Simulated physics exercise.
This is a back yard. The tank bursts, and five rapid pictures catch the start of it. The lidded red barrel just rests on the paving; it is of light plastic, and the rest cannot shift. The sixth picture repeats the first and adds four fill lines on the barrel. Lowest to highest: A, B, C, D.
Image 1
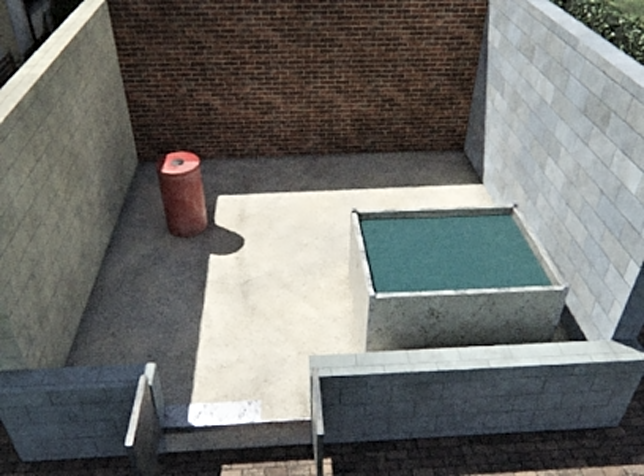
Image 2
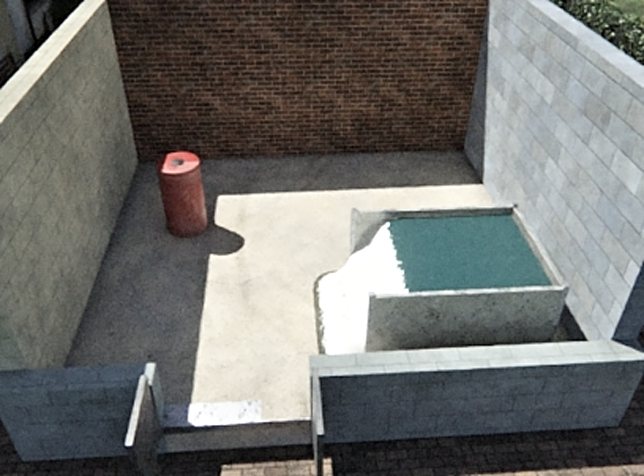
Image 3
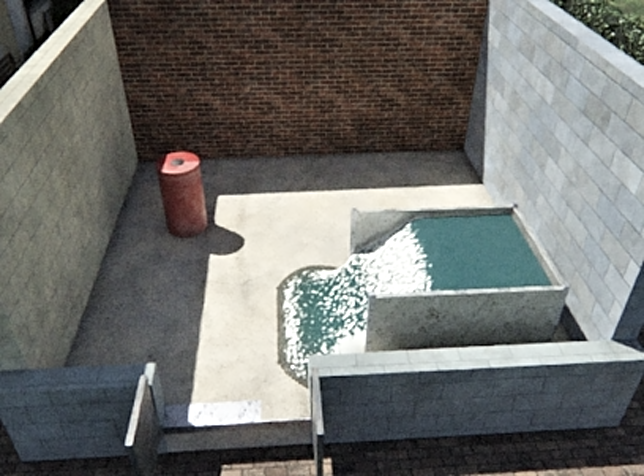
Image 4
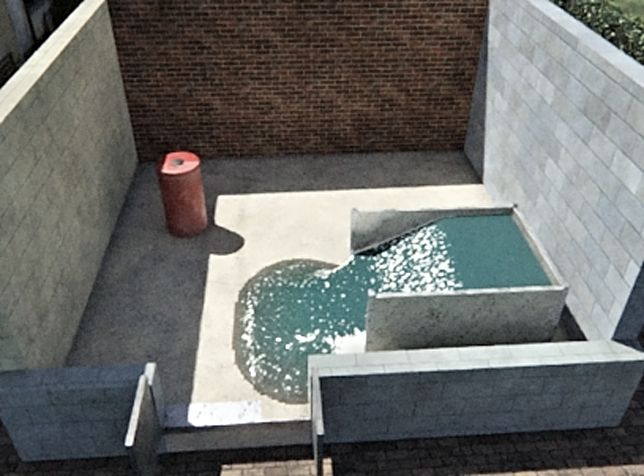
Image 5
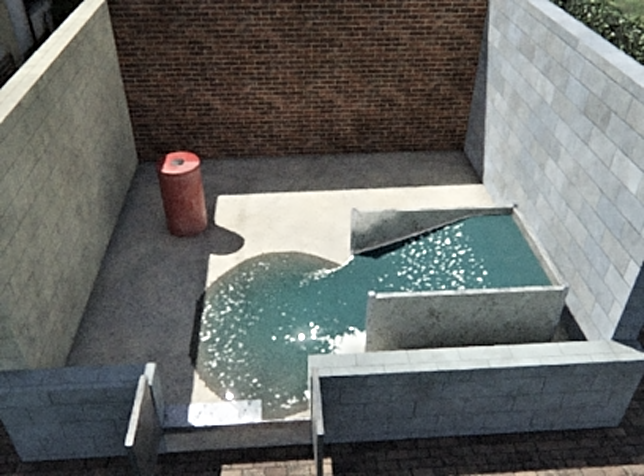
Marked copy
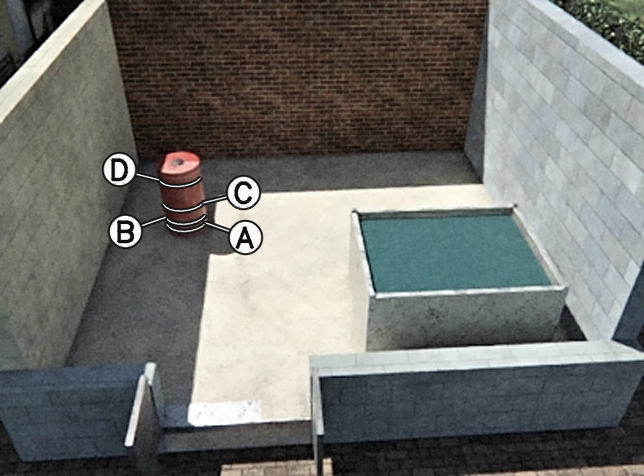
Water pours from the open left side of a tank and spreads across the yard.
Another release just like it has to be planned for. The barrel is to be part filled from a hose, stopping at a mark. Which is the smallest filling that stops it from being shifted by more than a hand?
C.
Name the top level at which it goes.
B it is.
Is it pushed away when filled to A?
Yes.
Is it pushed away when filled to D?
No.
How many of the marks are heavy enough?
Two of the four.
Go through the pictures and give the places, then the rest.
Lid of the red barrel at (178, 163); tank full, its middle at (449, 253); open gate at (233, 363).
Water covers 3 % of the ground and is seen nearest the barrel at (322, 284).
Water covers 6 % of the ground and is seen nearest the barrel at (298, 274).
Water covers 10 % of the ground and is seen nearest the barrel at (259, 277).
Lid of the red barrel at (178, 163); water covers 15 % of the ground and is seen nearest the barrel at (242, 267).
On the marked copy, A at (184, 231); B at (183, 224); C at (181, 211); D at (177, 186); from the bottom up A, B, C, D.
With A, it is pushed about 5 times its own width away.
With B, it is pushed about half its own width away.
With C, it does not move.
With D, it does not move.
